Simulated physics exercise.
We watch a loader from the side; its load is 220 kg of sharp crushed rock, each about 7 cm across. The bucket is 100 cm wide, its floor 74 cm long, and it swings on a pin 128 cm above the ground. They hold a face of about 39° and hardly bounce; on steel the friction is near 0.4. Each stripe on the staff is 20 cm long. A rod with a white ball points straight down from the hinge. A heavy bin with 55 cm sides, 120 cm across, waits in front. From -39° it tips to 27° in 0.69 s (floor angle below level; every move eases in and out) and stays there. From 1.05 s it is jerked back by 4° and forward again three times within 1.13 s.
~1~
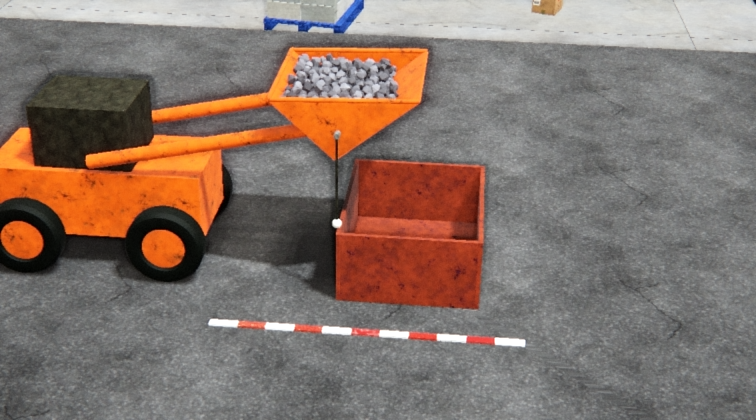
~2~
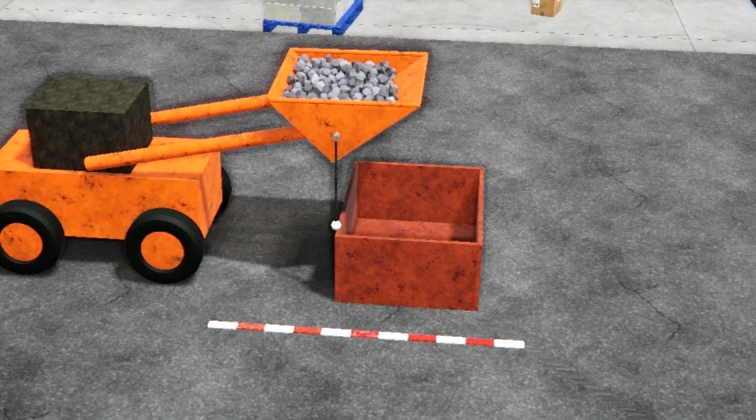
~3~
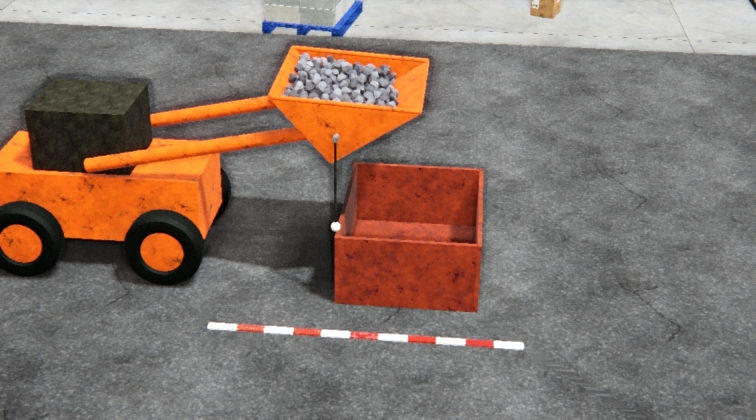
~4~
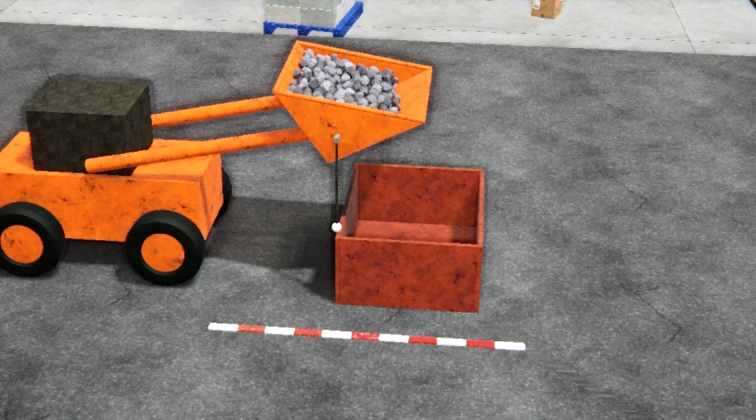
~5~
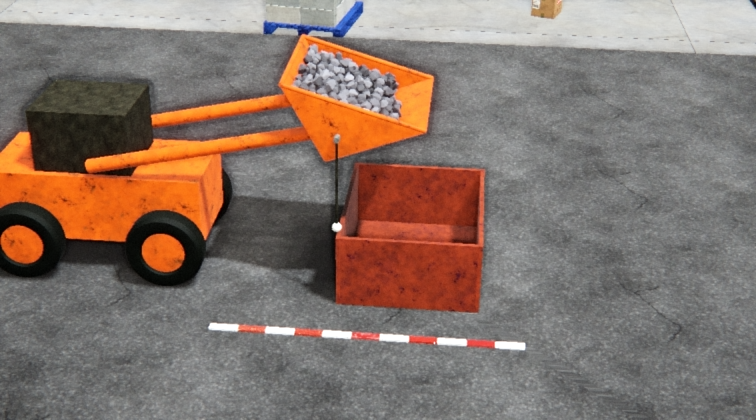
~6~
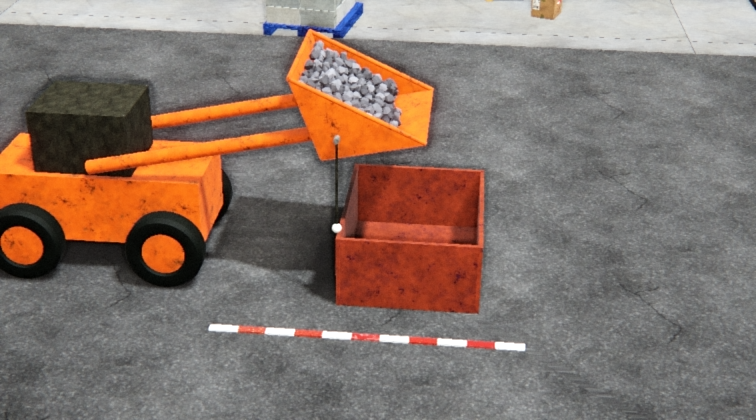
An orange loader stands at the left on dark, rough paving, seen from its side and slightly above, with a pale floor strip behind. Its raised bucket holds grey crushed rock beside an open rust-red box, with a white ball hanging on a rod below and a red-and-white staff in front. The bucket tilts steadily clockwise, its rear edge rising, while the loader stays put and the view barely shifts.
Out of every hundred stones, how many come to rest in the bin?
About 100 per cent.
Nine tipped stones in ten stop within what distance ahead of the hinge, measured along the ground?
About 100 cm.
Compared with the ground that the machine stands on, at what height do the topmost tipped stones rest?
Some 38 cm above that level.
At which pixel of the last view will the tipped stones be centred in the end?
Their middle is at about (445, 252).
A little later the floor is at 17°; 100 % in the bucket; the foremost stones are at (394, 132).
Then the floor is at 27°; 98 % in the bucket, 2 % in the bin; the foremost stones are at (417, 158).
Later still the floor is at 27°; 0 % in the bucket, 98 % in the bin, 2 % beside or beyond the bin; the foremost stones are at (522, 280).
In the end the floor is at 27°; 0 % in the bucket, 98 % in the bin, 2 % beside or beyond the bin; the foremost stones are at (522, 281).
